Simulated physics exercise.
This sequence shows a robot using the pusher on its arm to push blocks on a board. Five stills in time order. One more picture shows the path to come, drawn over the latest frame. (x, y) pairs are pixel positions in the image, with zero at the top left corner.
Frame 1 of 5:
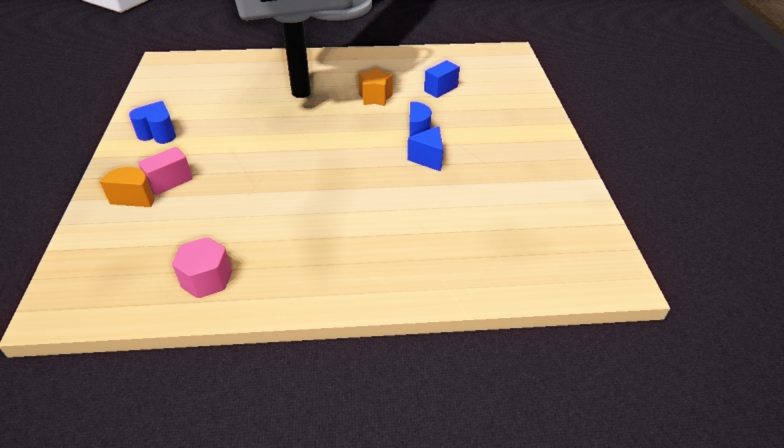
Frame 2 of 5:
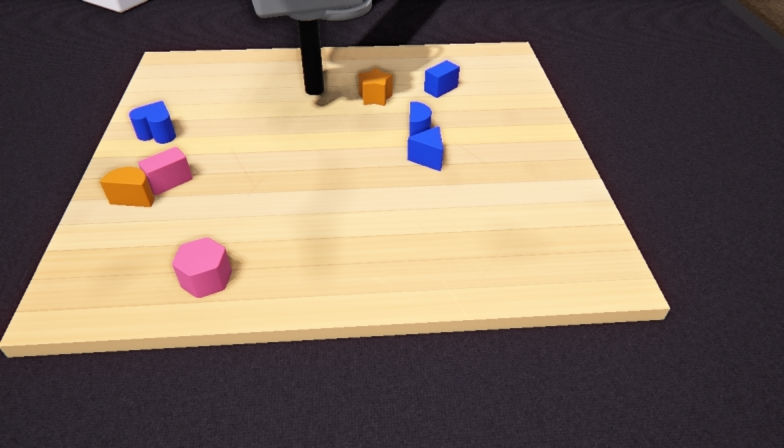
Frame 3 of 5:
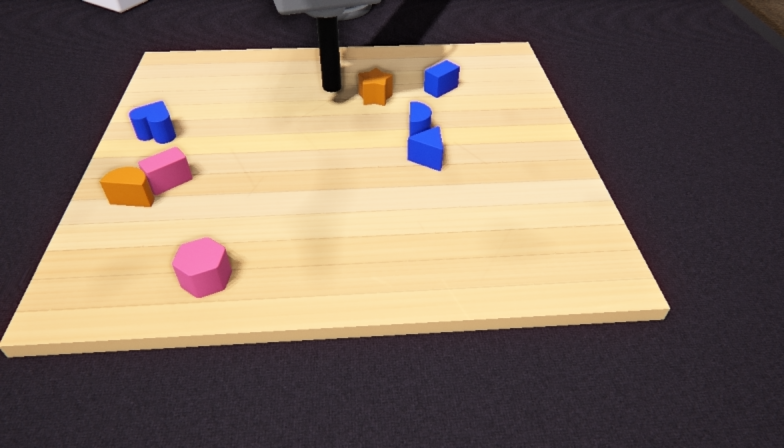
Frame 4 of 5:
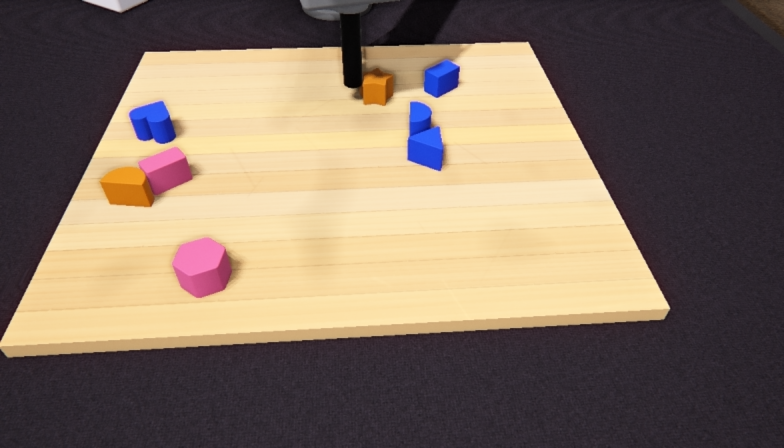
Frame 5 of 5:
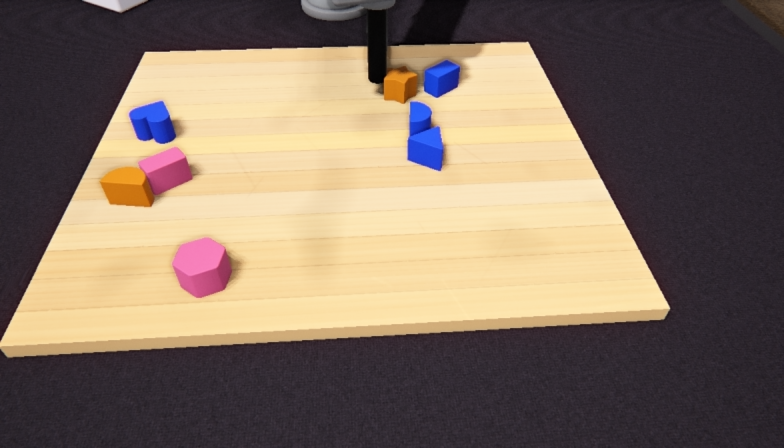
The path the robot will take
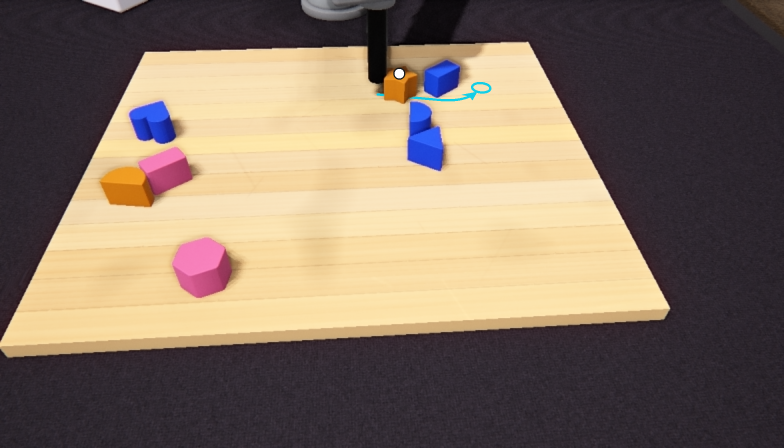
Black robot pusher sliding right along the top of a wooden board and nudging a small orange block toward a blue one.
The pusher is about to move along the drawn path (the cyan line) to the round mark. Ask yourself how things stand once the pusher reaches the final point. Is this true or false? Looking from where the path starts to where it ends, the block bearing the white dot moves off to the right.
True - the claim holds.
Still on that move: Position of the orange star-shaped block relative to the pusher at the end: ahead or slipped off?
It falls back or aside.
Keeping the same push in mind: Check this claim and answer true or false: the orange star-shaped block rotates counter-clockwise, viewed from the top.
That statement is not accurate.
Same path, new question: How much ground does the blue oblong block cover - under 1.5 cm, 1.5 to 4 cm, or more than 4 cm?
The block shifts more than 4 cm.
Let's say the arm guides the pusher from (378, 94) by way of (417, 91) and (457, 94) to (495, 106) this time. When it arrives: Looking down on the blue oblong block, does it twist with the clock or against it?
Spins counterclockwise.
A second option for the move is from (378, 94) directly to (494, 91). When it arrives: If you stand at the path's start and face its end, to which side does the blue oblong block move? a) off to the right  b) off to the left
Choice b: Off to the left.
The line goes from (378, 94) over (416, 98) and (455, 100) to (481, 88); the dot is on the orange star-shaped block.
On the path given first. One third of the way, pusher (418, 83); orange star-shaped block (440, 77); blue oblong block (460, 66), turned 35° anticlockwise.
Two thirds of the way, pusher (458, 85); orange star-shaped block (480, 79); blue oblong block (476, 64), turned 115° anticlockwise.
At the end, pusher (483, 73); orange star-shaped block (500, 77), turned 40° clockwise; blue D-shaped block unmoved; blue oblong block (479, 57), turned 155° anticlockwise.
